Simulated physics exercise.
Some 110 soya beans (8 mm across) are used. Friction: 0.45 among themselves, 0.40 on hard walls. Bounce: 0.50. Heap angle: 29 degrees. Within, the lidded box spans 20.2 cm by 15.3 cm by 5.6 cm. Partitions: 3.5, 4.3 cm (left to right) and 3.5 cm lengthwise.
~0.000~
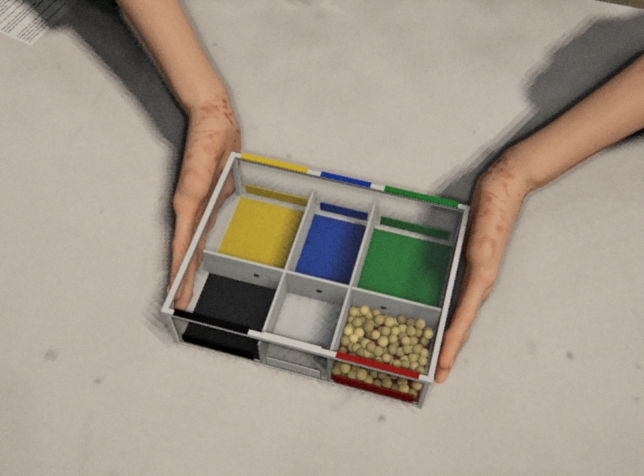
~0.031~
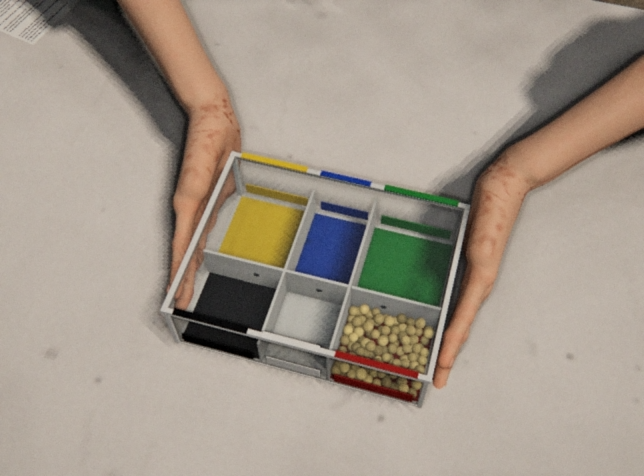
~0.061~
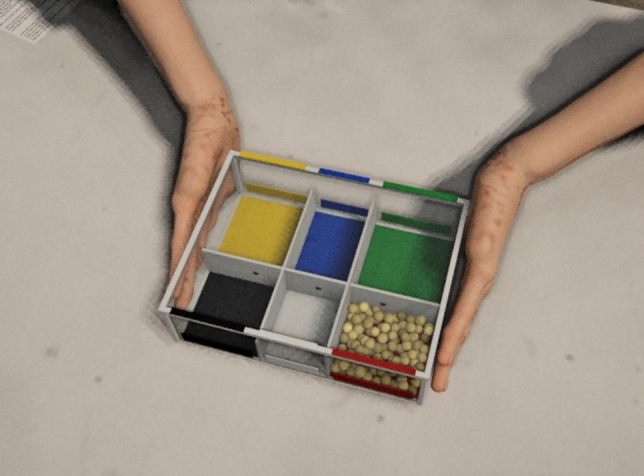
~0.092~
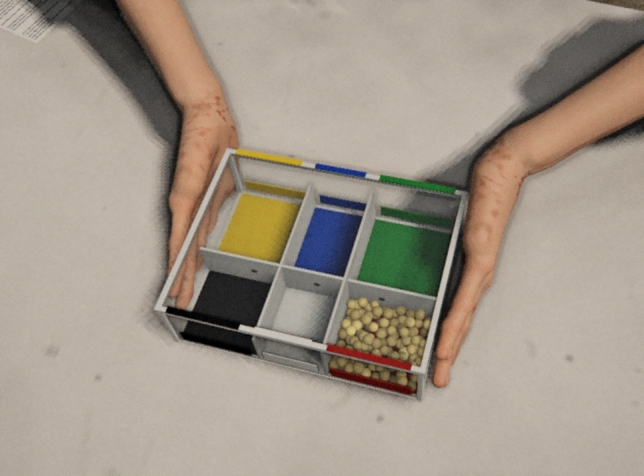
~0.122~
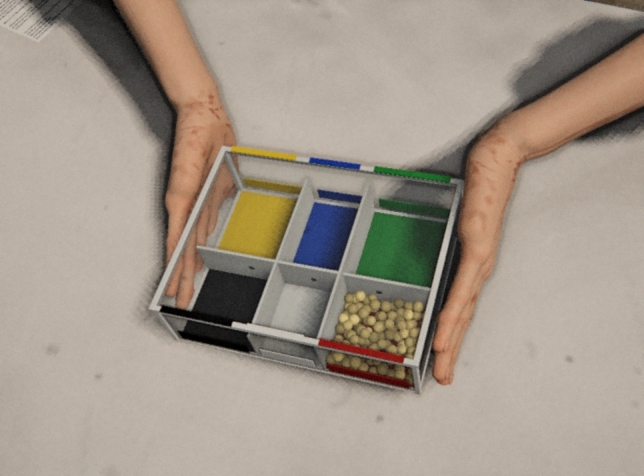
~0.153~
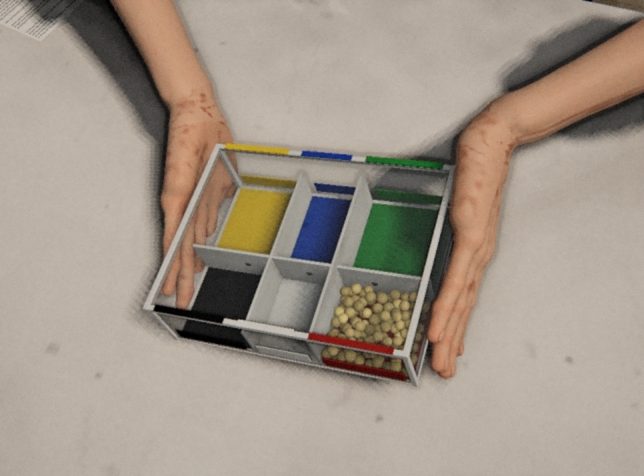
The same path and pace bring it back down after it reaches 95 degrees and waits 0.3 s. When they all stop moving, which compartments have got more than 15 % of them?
Once they stop: Red has, blue has not, green has not, yellow has not, white has not, black has.
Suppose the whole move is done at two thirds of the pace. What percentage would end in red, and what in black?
Result in per cent: Red 75; black 20.
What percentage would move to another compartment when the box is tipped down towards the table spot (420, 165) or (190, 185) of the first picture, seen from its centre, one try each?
About 80 per cent on the first try and 70 per cent on the second.
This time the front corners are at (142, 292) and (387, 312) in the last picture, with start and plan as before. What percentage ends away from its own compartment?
I'd put it at about 35 per cent.
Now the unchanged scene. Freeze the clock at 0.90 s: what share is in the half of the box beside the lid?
Around 70 in a hundred, give or take.
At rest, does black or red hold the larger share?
It's the red one that holds more.
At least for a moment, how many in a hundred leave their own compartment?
I'd say near 35 percent of them.
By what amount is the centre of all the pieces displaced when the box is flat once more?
It moves around 5.0 centimetres.
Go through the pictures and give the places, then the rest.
In the first frame, box tilt 0 degrees, front corners at (168, 310) and (428, 377); red 100 %.
In the second frame, box tilt 1 degrees, front corners at (168, 309) and (427, 377).
In the third frame, box tilt 2 degrees, front corners at (166, 308) and (424, 374).
In the fourth frame, box tilt 5 degrees, front corners at (162, 307) and (420, 368), lowest corner left front.
In the fifth frame, box tilt 9 degrees, front corners at (156, 307) and (414, 361), lowest corner left front.
In the sixth frame, box tilt 14 degrees, front corners at (151, 306) and (404, 352), lowest corner left front; red 100 %. The box's pace is about 150 degrees a second.
After 0.90 s, tilt 95 degrees; red 75 %, white 10 %, black 15 %.
After 1.39 s, tilt 53 degrees; red 65 %, white 5 %, black 30 %.
After 1.96 s, tilt 0 degrees; red 65 %, white 5 %, black 30 %.
By 2.4 s all is still; red 65 %, blue 0 %, green 0 %, yellow 0 %, white 5 %, black 30 %.
